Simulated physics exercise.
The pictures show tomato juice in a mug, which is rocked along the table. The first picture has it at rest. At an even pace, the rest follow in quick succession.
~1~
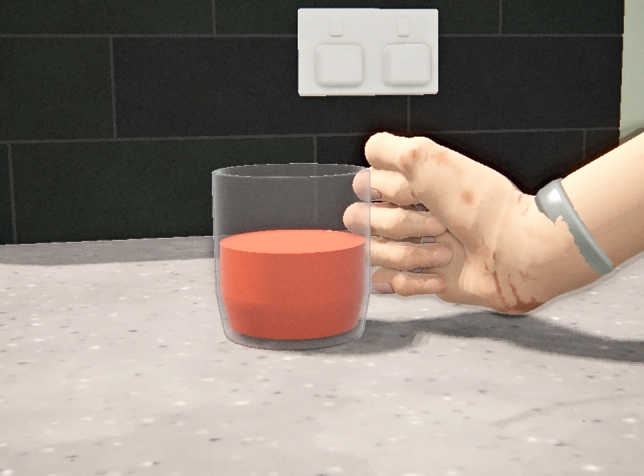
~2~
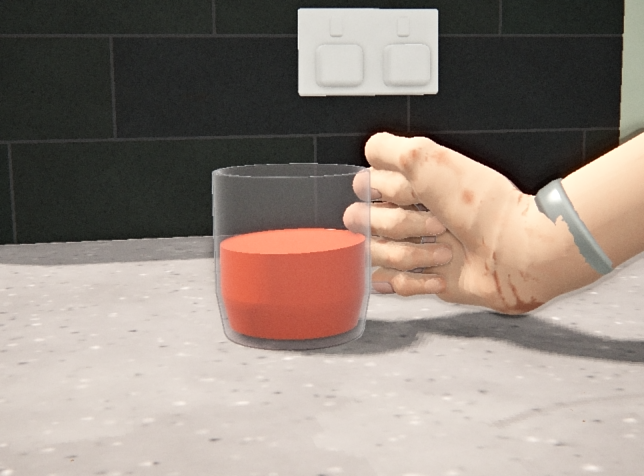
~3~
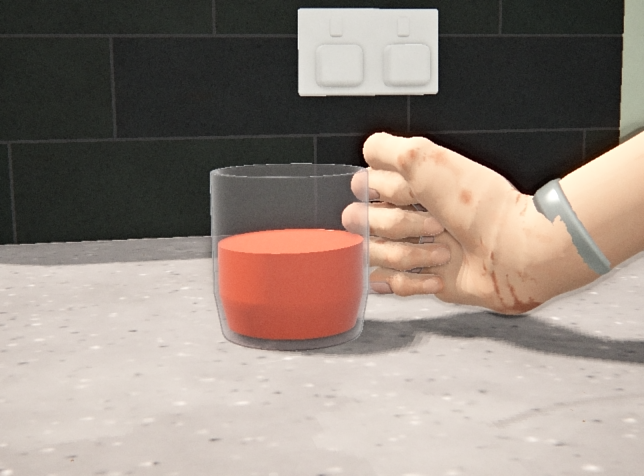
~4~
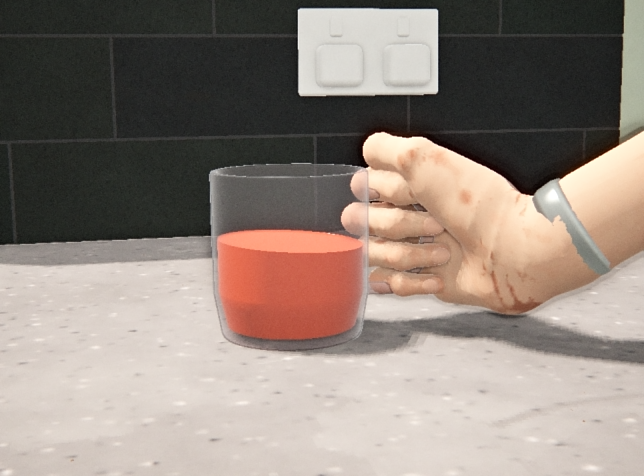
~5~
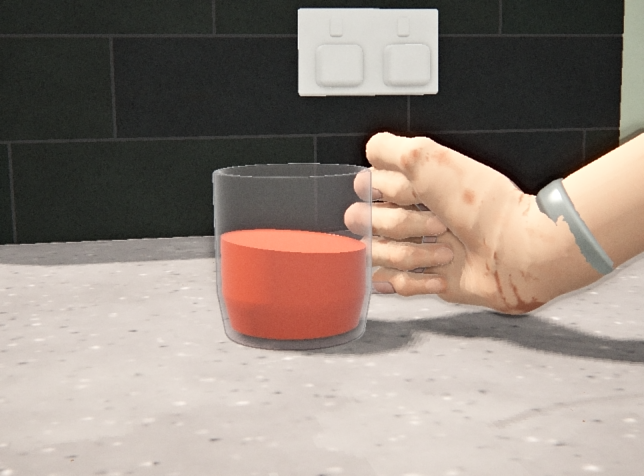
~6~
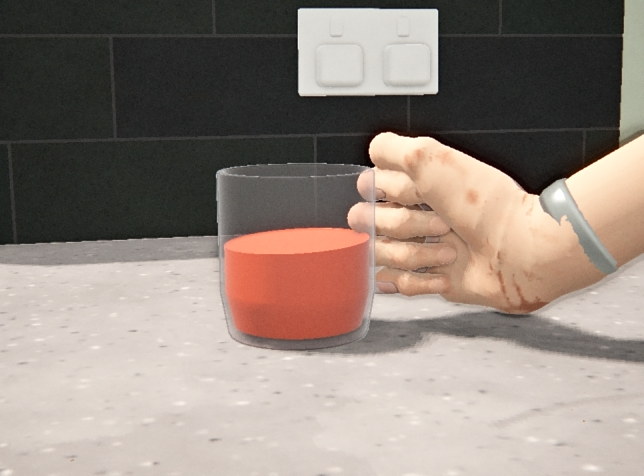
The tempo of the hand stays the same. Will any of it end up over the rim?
I expect it will contain everything at this pace.
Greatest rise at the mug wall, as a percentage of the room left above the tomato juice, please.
The peak comes to roughly 40 percent.
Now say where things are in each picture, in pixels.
In the first picture, mug (293, 246) about half full; at rest.
In the second picture, mug about half full, surface at (293, 243); surface about level.
In the third picture, mug (291, 246) about half full; surface about level.
In the fourth picture, mug about half full, surface at (291, 243); surface a little higher on the left.
In the fifth picture, mug (294, 246) about half full; surface a little higher on the left.
In the sixth picture, mug about half full, surface at (297, 243); surface about level.
Next, the highest wave so far climbs under half way to the rim.
Finally, the highest wave so far climbs under half way to the rim; nothing has left it.
